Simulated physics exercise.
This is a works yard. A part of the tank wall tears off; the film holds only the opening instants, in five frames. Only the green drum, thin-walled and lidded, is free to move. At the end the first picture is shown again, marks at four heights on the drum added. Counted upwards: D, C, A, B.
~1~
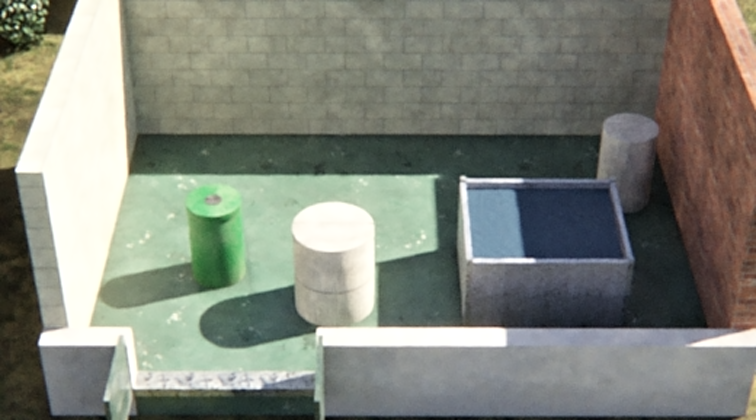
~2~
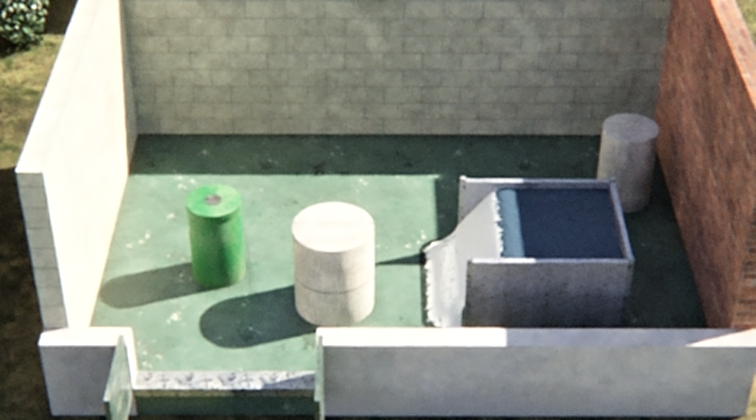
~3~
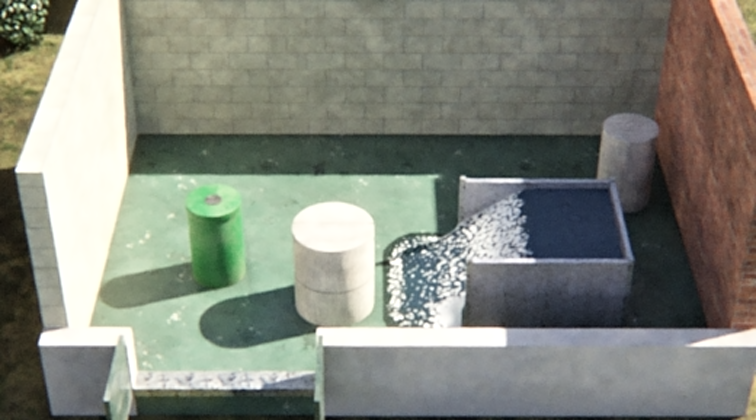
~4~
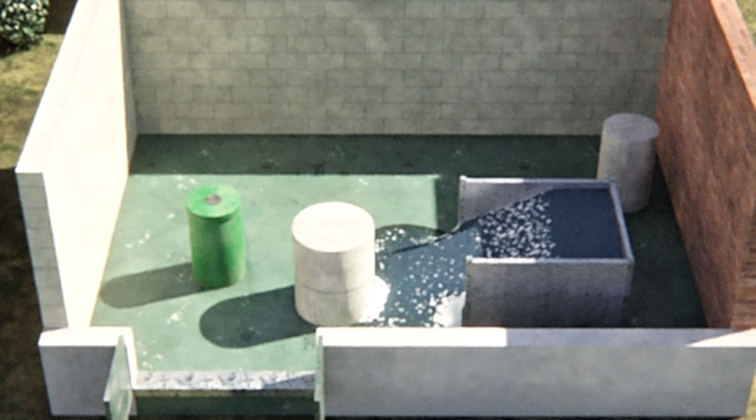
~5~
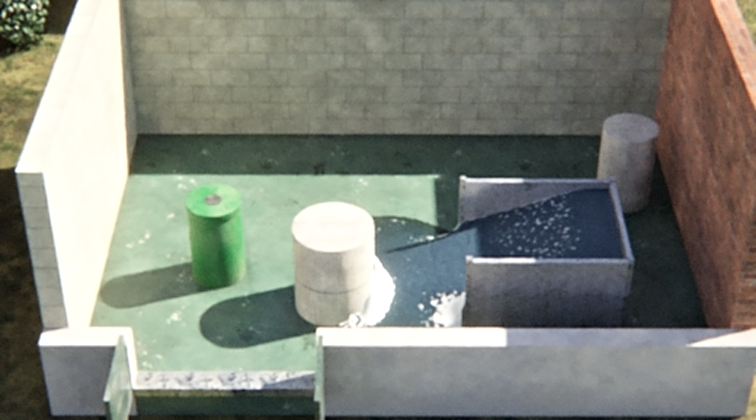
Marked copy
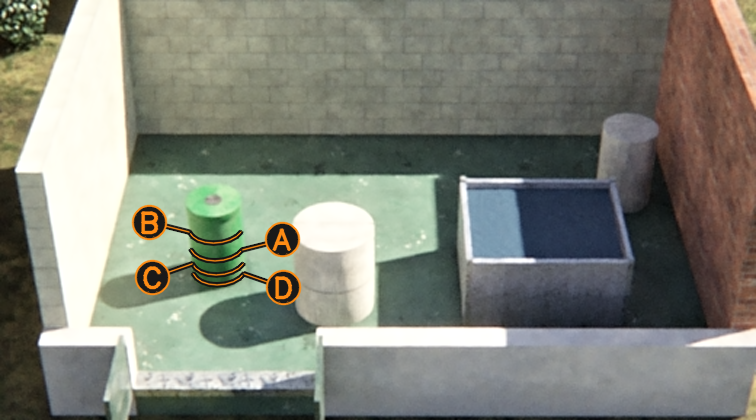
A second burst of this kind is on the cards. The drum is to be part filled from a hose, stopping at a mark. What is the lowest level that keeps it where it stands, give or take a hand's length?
I would pick line C.
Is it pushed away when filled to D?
Yes, it does.
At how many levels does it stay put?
Three of them.
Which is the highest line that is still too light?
That would be D.
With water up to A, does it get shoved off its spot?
No, not at all.
On the marked copy, A at (214, 260); B at (213, 243); C at (216, 274); D at (216, 284); from the bottom up D, C, A, B.
For line A, it does not move.
For line B, it does not move.
For line C, it does not move.
For line D, it is pushed about 3 times its own width away.
